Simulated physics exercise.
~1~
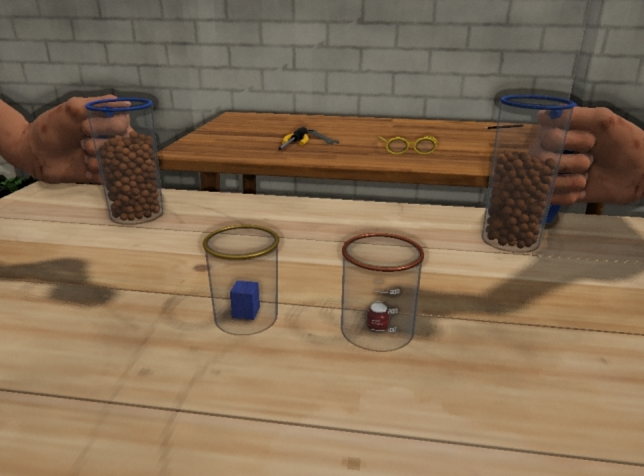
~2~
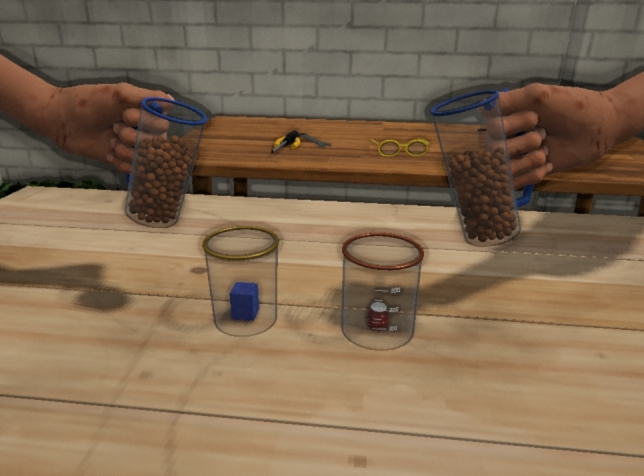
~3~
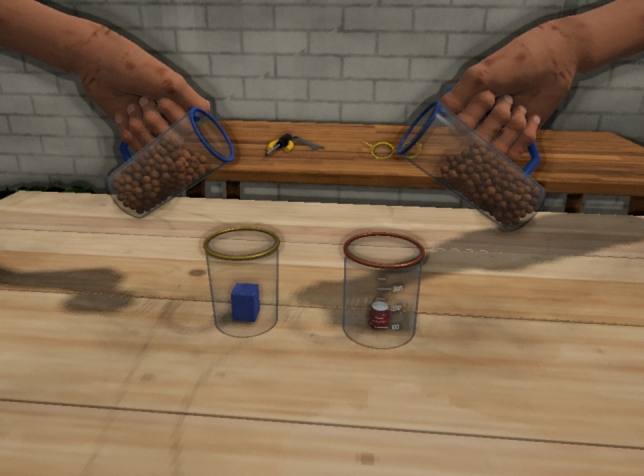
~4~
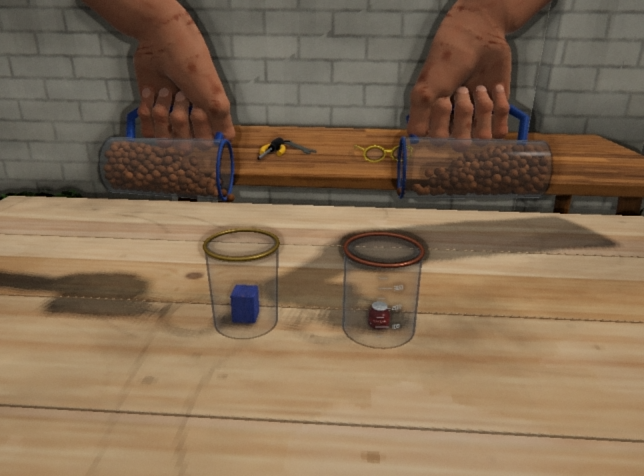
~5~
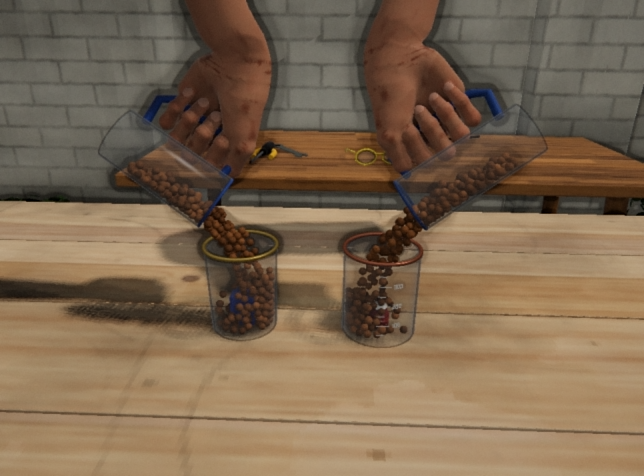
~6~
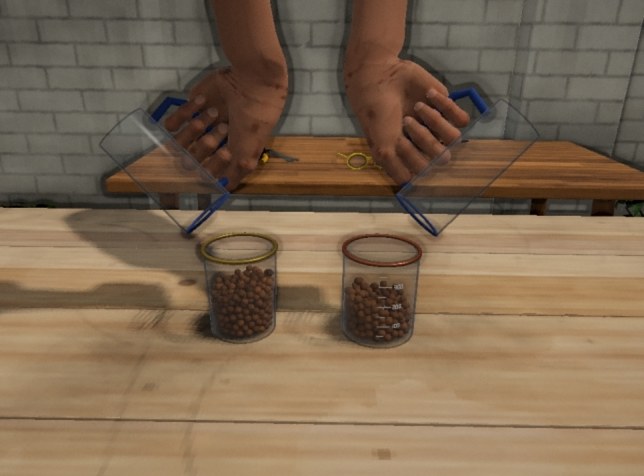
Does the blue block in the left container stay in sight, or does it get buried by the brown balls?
It gets buried. The brown balls poured from the left jug pile up over the blue block until it can no longer be seen.
Wooden table by brick wall, two hands tipping blue-rimmed jugs empty, brown balls partly filling clear containers and burying a blue block.
